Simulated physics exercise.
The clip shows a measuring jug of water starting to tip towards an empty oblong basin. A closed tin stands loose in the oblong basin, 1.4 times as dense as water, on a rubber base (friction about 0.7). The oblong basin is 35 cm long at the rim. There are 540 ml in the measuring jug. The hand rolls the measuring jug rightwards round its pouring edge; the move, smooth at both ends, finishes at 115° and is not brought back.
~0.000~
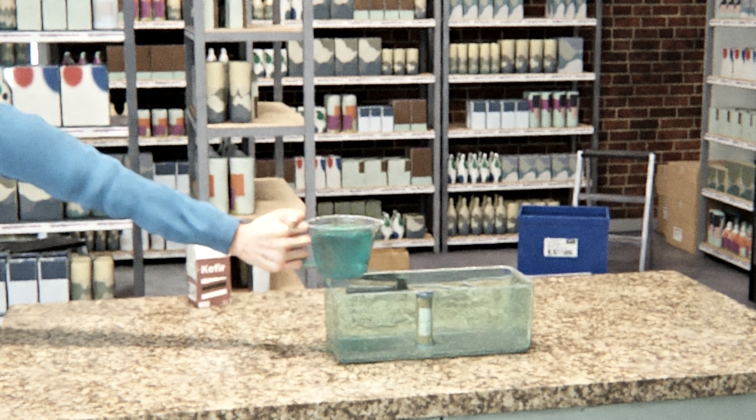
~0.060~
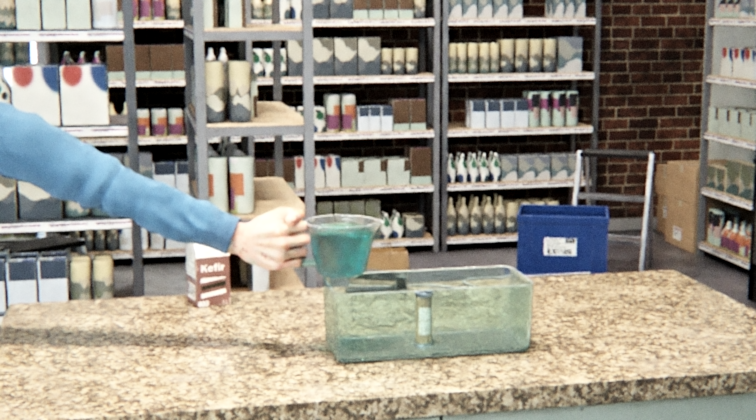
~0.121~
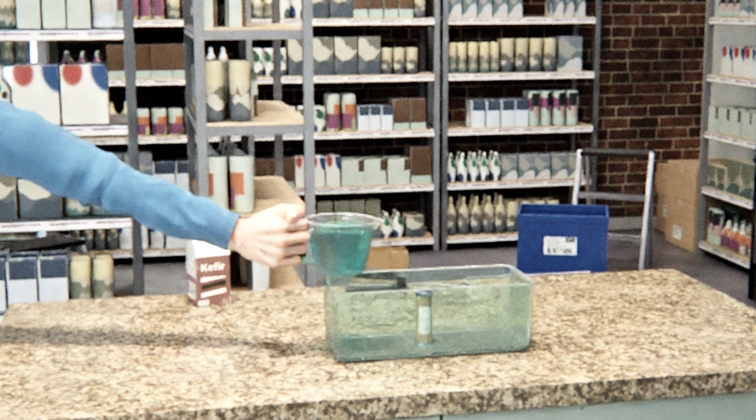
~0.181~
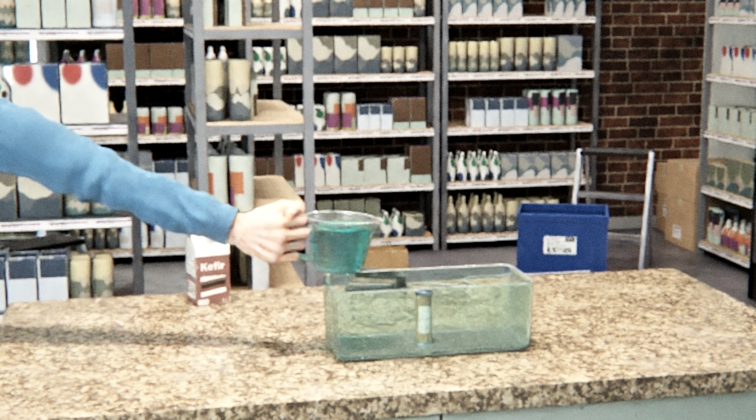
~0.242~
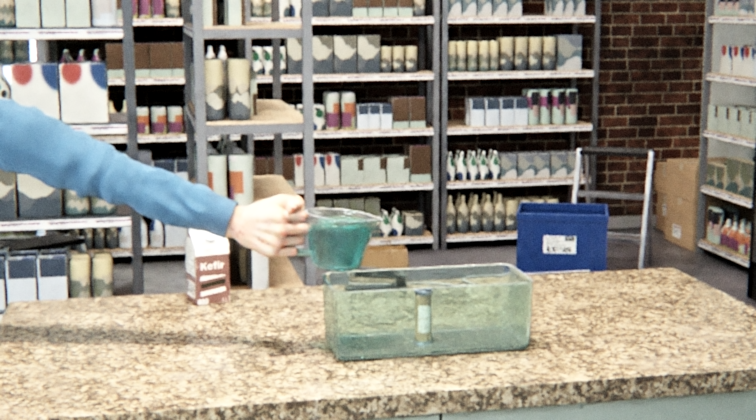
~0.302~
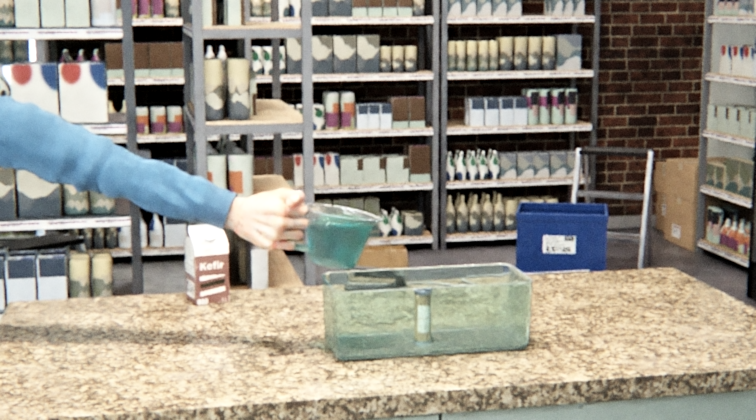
The footage shows a hand in a blue sleeve holding a clear jug of blue-green liquid above one end of a glass basin with a small tin inside, then slowly tilting the jug slightly to the right over a speckled counter.
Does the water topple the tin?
It remains upright.
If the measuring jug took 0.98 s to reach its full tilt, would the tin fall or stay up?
The tin stays up.
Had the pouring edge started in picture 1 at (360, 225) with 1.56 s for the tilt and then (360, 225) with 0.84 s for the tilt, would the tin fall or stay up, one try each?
First it topples; then it falls.
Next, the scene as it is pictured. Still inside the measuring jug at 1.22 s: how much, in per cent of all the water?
Near 5 in a hundred.
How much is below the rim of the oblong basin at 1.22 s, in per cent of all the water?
About 84 per cent.
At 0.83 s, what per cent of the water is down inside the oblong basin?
Some 16 per cent.
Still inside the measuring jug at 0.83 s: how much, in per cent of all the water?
Near 62 in a hundred.
Then, 0.83 s in, the tilt is 63° and 62 per cent is still to pour; the tin stands where it began.
Then, 1.22 s in, the tilt is 102° and 5 per cent is still to pour; the tin stands where it began.
Then, 1.62 s in, the tilt is 115° and 0 per cent is still to pour; the tin stands where it began.
Then, 2.06 s in, the tilt is 115° and 0 per cent is still to pour; the tin stands where it began.
Finally, the tin stands where it began.
